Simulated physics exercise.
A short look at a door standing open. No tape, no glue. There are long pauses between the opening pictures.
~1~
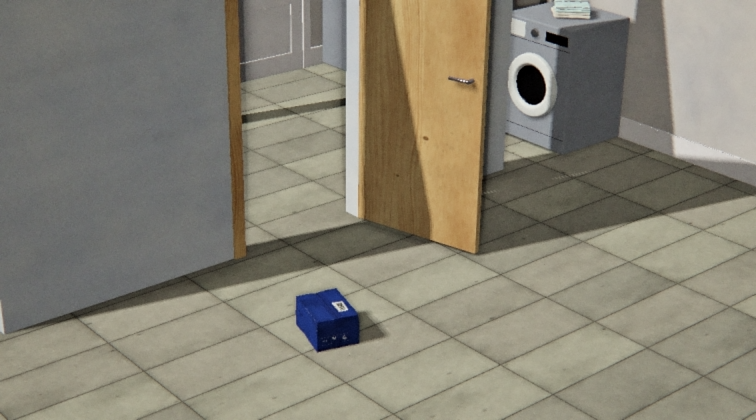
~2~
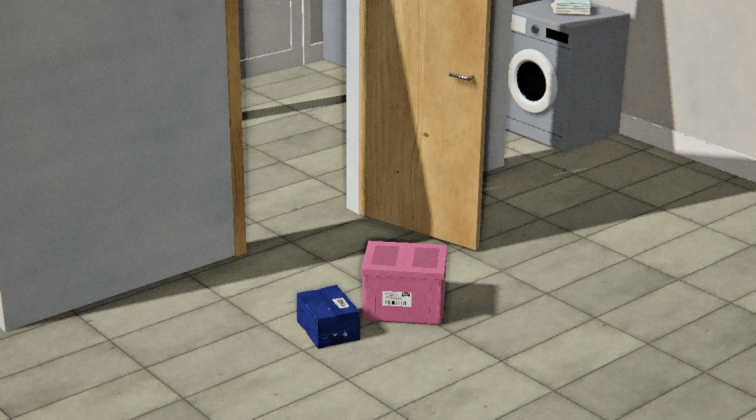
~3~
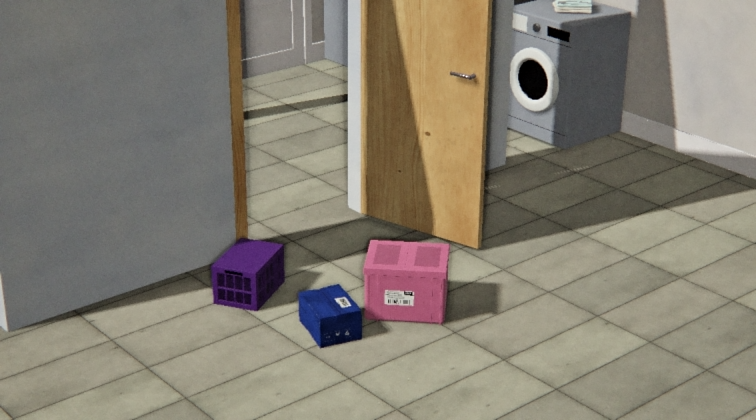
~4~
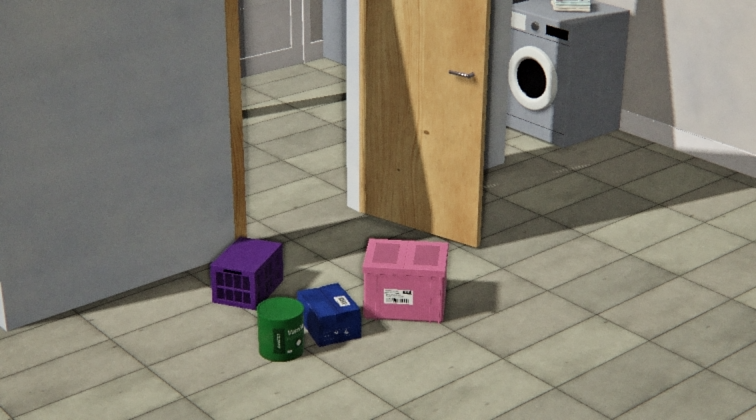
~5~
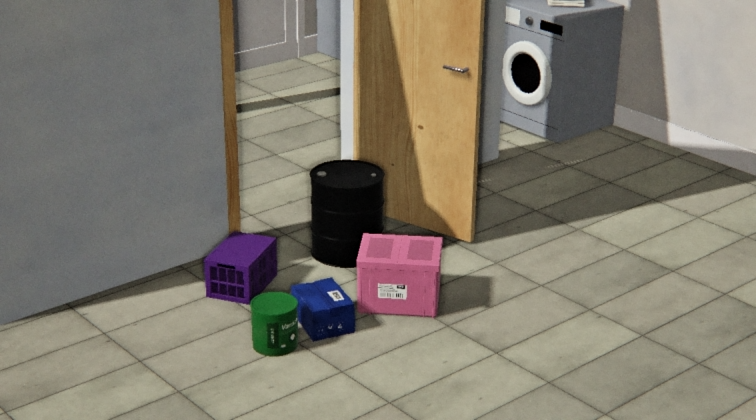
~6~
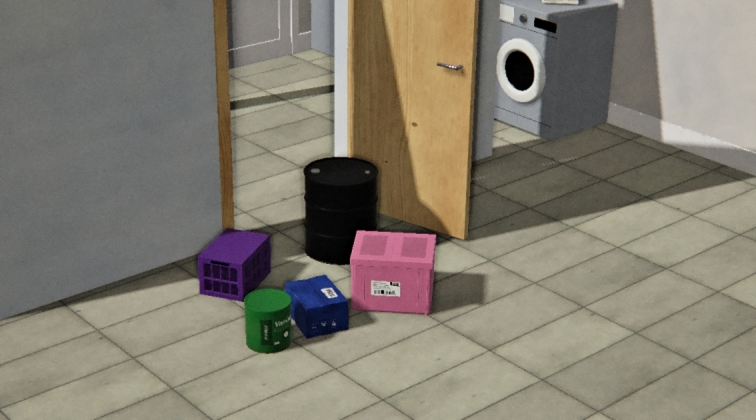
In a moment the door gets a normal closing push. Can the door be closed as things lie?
As it turns out, it is blocked.
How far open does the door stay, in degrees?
About 70°.
Then, 0.40 s past the last view, door at 96°.
Then, 0.60 s past the last view, door at 88°.
Then, 0.80 s past the last view, door at 77°.
Then, 1.00 s past the last view, door at 68°.
Finally, door at 68°; all 5 still in place. Final places as the last picture's camera would see them, black drum near (340, 210).
